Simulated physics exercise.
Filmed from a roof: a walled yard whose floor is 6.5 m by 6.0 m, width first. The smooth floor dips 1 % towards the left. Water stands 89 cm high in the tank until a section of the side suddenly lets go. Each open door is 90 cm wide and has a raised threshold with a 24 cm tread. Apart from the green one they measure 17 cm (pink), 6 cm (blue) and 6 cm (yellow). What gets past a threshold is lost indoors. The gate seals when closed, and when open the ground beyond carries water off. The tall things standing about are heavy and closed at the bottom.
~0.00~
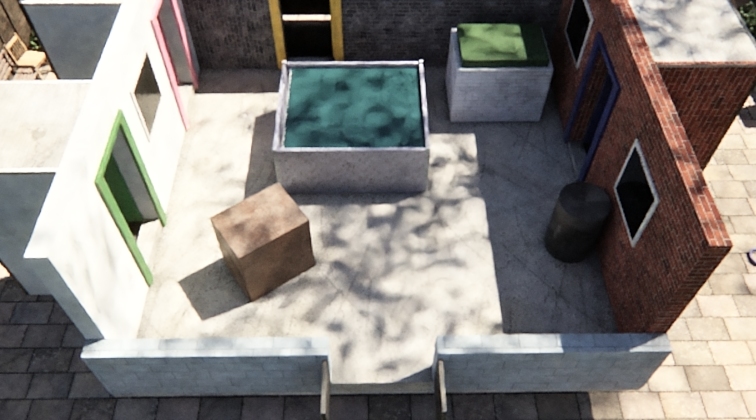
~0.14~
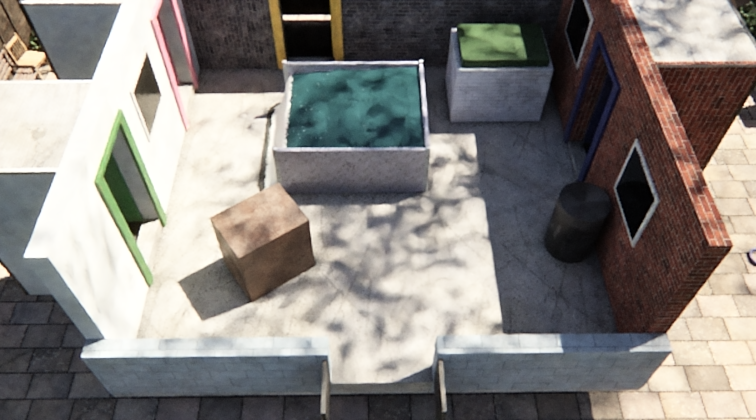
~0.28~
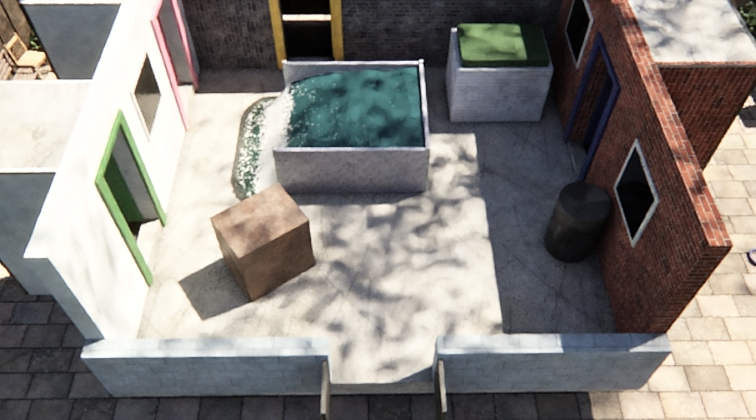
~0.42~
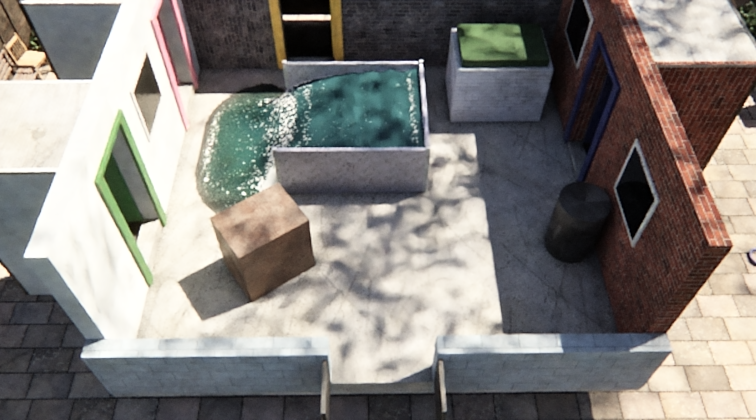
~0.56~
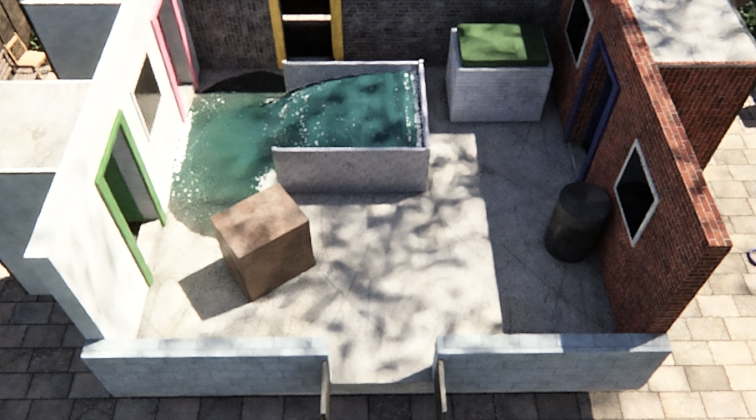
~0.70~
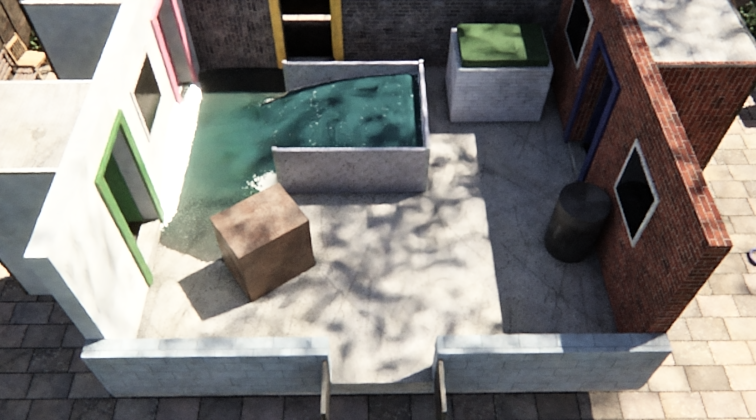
The clip opens on a walled yard with still, blue-green water filling a pale tank near the back. The tank's left side opens and water pours out, foaming, then fans across the floor to the left wall, spreading around the brown box's back edge as the tank's level lowers.
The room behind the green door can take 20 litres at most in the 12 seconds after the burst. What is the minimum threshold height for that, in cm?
At least 19 cm or so.
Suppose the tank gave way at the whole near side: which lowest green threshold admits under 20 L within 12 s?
Then roughly 22 cm.
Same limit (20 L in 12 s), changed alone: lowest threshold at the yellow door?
Roughly 9.0 cm at yellow.
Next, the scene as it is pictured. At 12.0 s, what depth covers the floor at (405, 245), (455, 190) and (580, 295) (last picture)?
In that order: 7, 9 and 7 cm.
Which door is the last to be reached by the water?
Last comes the blue one.
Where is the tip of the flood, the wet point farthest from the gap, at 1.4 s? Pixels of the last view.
At about (130, 369).
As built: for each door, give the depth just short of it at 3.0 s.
In cm: Green 18, pink 35, blue 0, yellow 11.
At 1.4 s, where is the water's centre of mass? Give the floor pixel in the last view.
Around (285, 149).
After 1.4 s water covers 25 % of the floor, deepest (62 cm) near (200, 70); 24 cm at the green door, 0 litres in over its 20 cm threshold.
After 3.0 s water covers 50 % of the floor, deepest (42 cm) near (158, 368); 18 cm at the green door, 15 litres in over its 20 cm threshold.
After 12.0 s water covers 100 % of the floor, deepest (14 cm) near (289, 284); 9 cm at the green door, 16 litres in over its 20 cm threshold.
At the green door as built, the water arrived by 0.8 s and peaked near 27 cm at 1.6 s.
With a threshold of 17.5 cm, 30 litres would have come in within the 12 s; with 23.5 cm, 7 litres. So under 20 litres takes about 19 cm.
